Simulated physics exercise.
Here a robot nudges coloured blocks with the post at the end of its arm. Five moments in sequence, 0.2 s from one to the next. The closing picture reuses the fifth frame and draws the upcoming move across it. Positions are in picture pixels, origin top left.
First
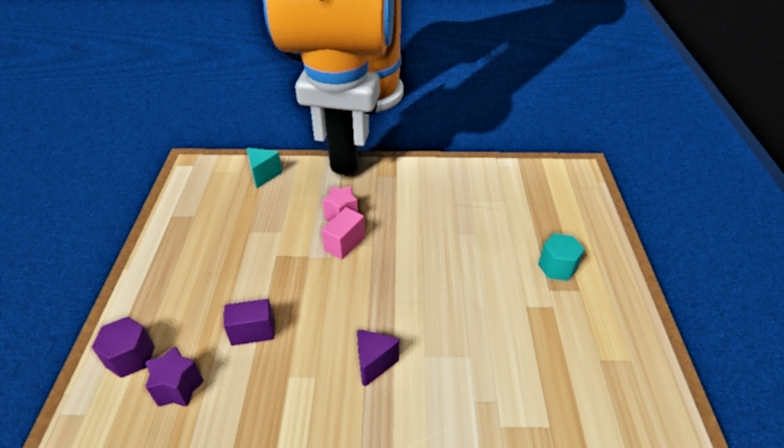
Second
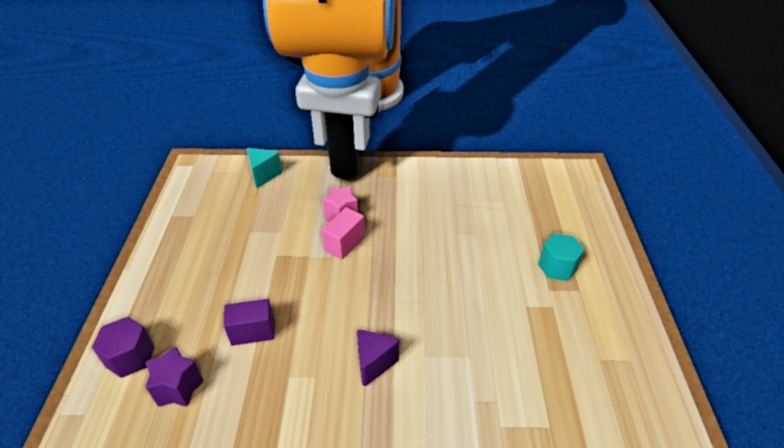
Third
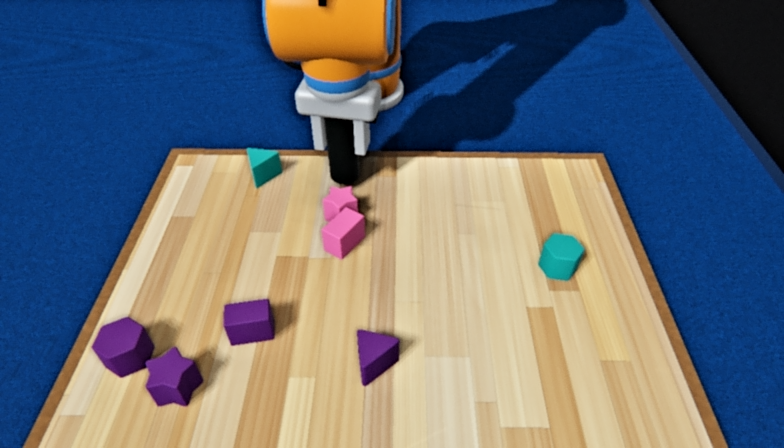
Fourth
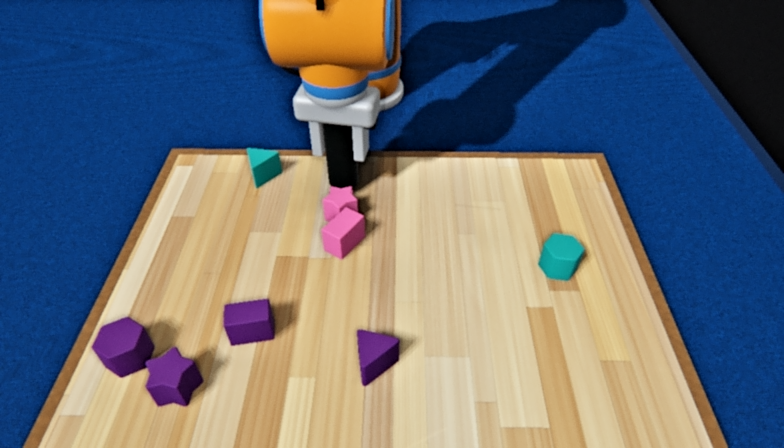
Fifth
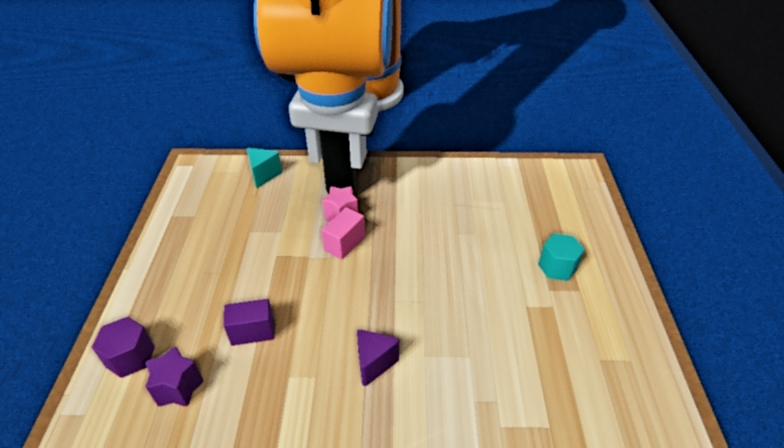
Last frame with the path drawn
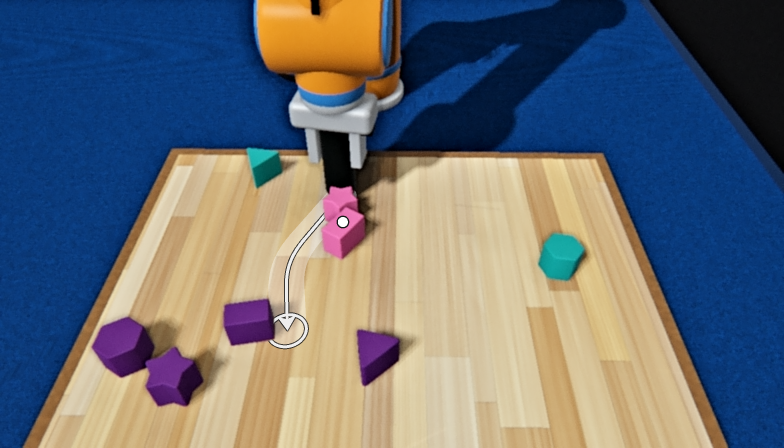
On a wooden board over a blue surface, an orange robot arm inches its black post toward the pink star-shaped block, which sits against a pink rectangular one, while the purple and teal blocks around them stay still.
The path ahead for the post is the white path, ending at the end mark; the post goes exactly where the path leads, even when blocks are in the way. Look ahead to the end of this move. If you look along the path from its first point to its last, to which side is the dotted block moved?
Facing from start to end, it will go to the left.
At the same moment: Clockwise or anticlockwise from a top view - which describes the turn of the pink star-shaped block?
The pink star-shaped block rotates counterclockwise.
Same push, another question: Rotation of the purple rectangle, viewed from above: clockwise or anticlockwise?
The answer is clockwise.
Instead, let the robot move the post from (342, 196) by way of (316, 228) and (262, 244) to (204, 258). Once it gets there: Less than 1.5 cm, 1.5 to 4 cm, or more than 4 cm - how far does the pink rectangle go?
It ends 1.5 to 4 cm away.
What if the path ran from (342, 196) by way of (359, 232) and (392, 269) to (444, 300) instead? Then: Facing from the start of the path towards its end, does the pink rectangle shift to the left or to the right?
Facing the way the path runs, start to end, you'll find the pink rectangle has shifted right.
The drawn path runs from (342, 196) via (311, 232) and (287, 276), ending at (287, 330); the dot is on the pink rectangle.
The first path, step by step. One third of the way, post (309, 225); pink star-shaped block (322, 229), turned 35° anticlockwise; pink rectangle (350, 232), turned 15° anticlockwise.
Two thirds of the way, post (285, 269); pink star-shaped block (316, 247), turned 100° anticlockwise; pink rectangle (352, 233), turned 30° anticlockwise.
At the end, post (286, 323); purple rectangle (241, 322), turned 45° clockwise; pink star-shaped block (316, 247), turned 100° anticlockwise; pink rectangle (352, 233), turned 30° anticlockwise; purple triangle not moved.
